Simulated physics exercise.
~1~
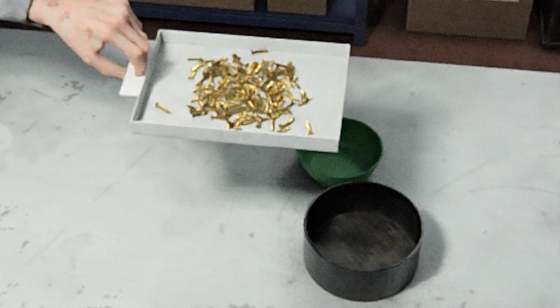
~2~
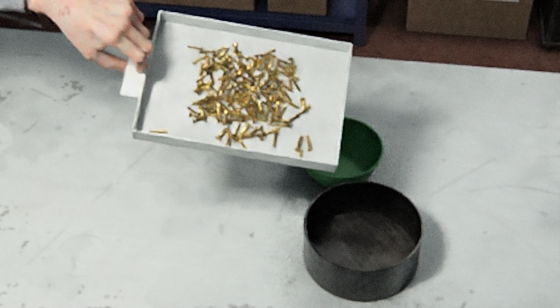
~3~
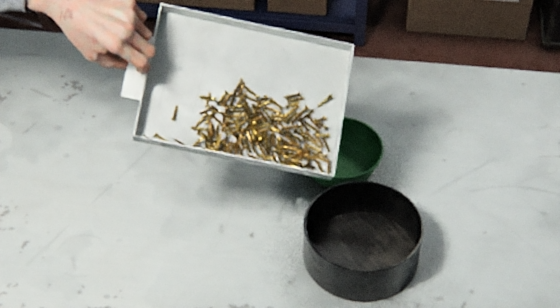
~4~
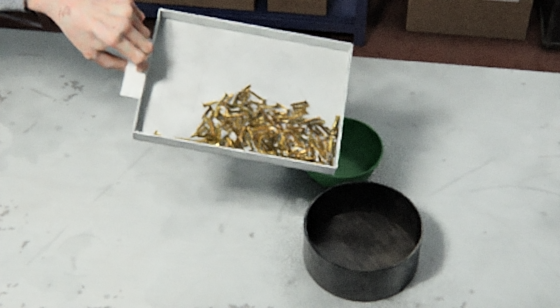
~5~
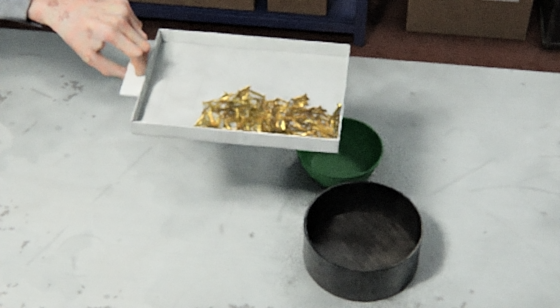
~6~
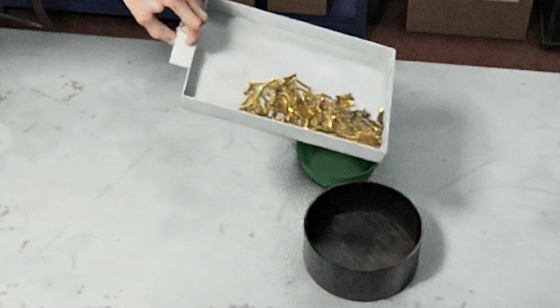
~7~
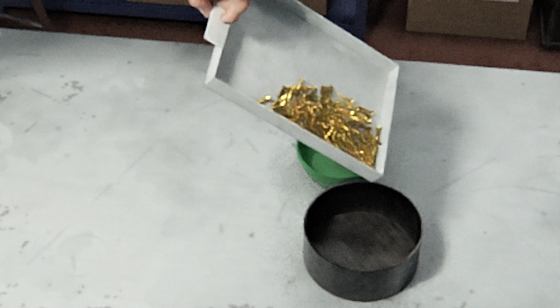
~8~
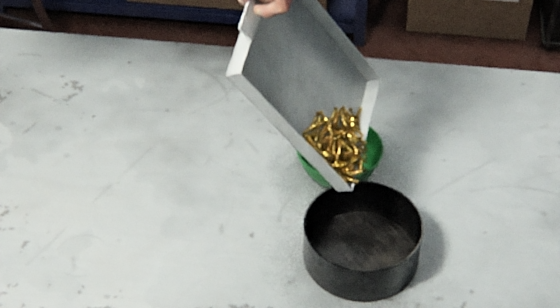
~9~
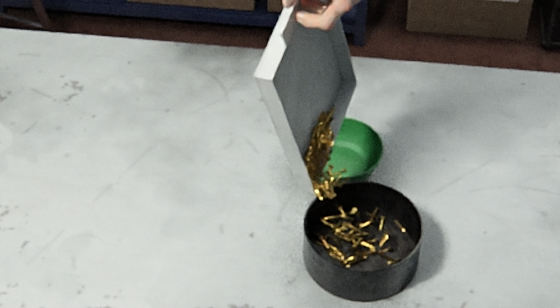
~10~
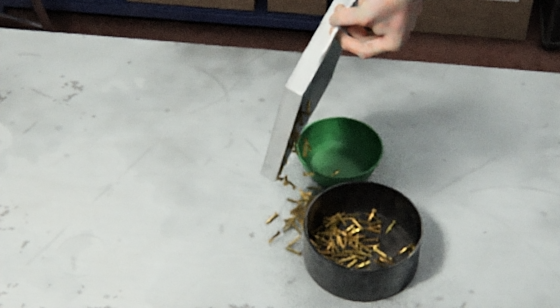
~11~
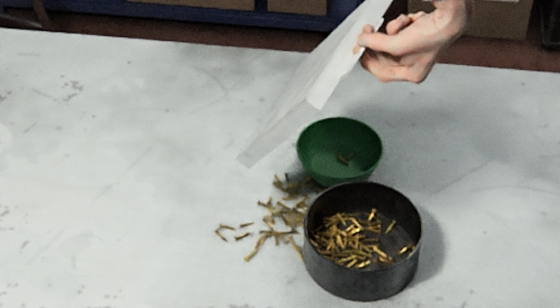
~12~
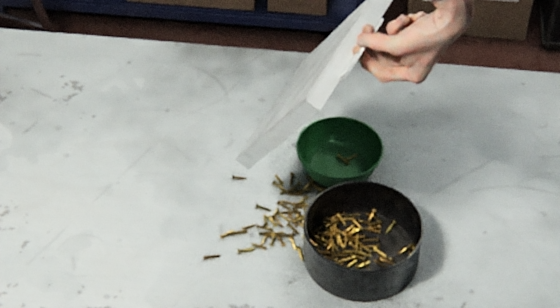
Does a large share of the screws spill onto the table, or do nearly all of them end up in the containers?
A large share spills onto the table to the left of the black pot. Most of the others lie in the black pot, with hardly any in the green bowl.
Brass-coloured screws sliding down a hand-held tray as it tips, levels and tips steeply, filling a black pot and spilling beside it.
